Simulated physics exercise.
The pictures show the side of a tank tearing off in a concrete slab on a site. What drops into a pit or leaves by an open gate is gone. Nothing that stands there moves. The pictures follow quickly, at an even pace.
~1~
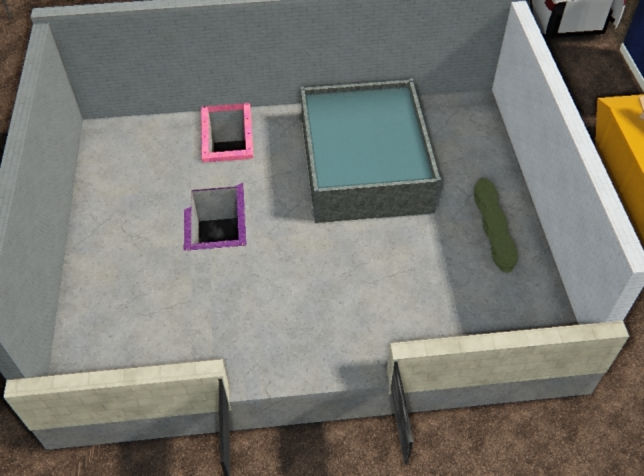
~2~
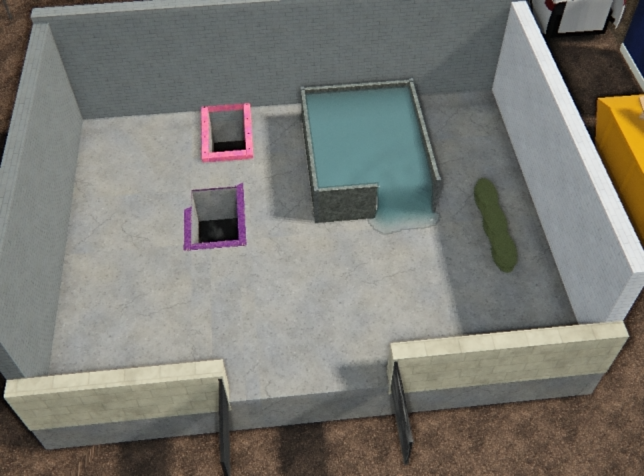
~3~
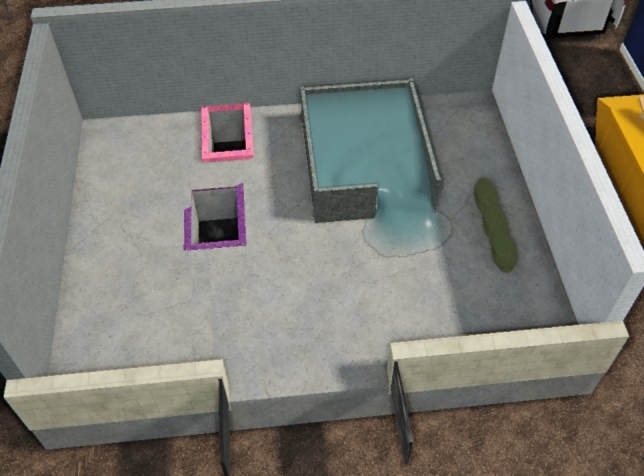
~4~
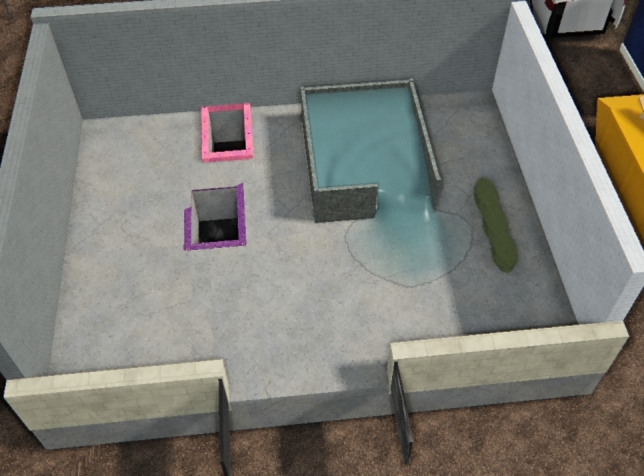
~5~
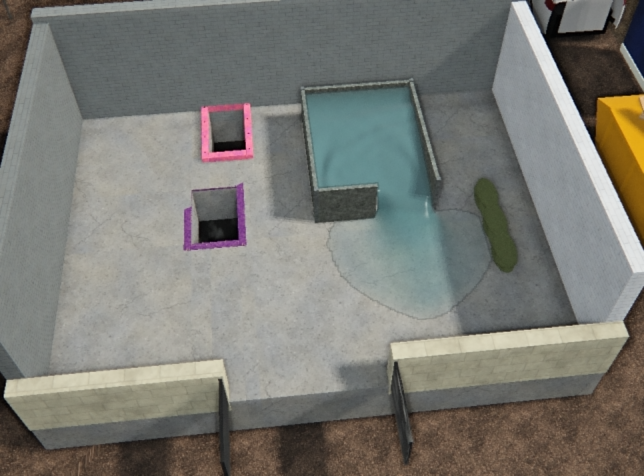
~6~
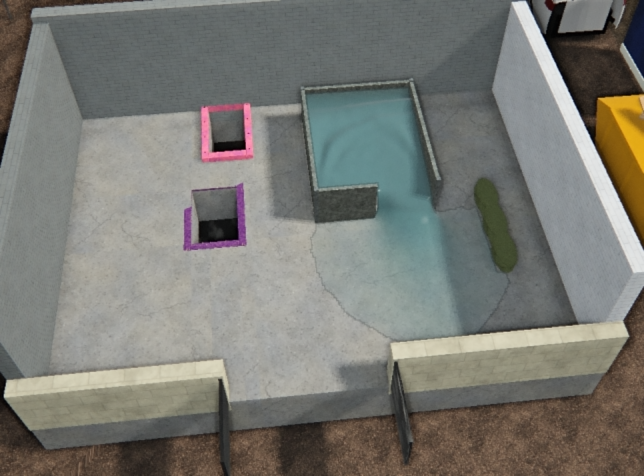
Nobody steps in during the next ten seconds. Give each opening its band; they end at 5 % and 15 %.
The gate takes more than 15 %; the purple pit takes less than 5 %; the pink pit takes less than 5 %.
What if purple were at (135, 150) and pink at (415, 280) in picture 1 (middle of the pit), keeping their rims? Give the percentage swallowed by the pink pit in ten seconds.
In per cent: Pink 35.
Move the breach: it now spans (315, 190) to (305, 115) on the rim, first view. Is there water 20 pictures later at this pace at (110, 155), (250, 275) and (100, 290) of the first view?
As listed: Awash, flooded, covered.
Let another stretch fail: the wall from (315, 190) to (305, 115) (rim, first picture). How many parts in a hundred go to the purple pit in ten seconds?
Parts in a hundred: Purple 50.
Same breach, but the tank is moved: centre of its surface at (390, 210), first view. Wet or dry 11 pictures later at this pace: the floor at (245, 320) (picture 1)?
Answer: Covered.
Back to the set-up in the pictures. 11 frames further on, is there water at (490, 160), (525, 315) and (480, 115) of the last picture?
In turn: Dry, wet, no water.
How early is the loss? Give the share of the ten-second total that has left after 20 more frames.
Roughly 35 per cent.
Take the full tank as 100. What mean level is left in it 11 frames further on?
Close to 60 %.
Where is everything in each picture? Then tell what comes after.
The open tank at (367, 135) is whole and still, in the first picture.
Water pours out at (404, 204) and has run to (376, 225), in the second picture.
Water pours out at (404, 205) and has run to (385, 252), in the third picture.
Water pours out at (404, 205) and has run to (407, 282), in the fourth picture.
The front is at (426, 314), out from the gap at (404, 205), in the fifth picture.
The front is at a hidden place, out from the gap at (404, 204), in the sixth picture.
A moment on, water covers 20 % of the floor; the gate 0 %, the purple pit 0 %, the pink pit 0 %.
Next, water covers 25 % of the floor; the gate 3 %, the purple pit 0 %, the pink pit 0 %.
Then, water covers 35 % of the floor; the gate 10 %, the purple pit 0 %, the pink pit 0 %.
Later, water covers 55 % of the floor; the gate 17 %, the purple pit 0 %, the pink pit 0 %.
In the end, water covers 85 % of the floor; the gate 25 %, the purple pit 1 %, the pink pit 0 %.
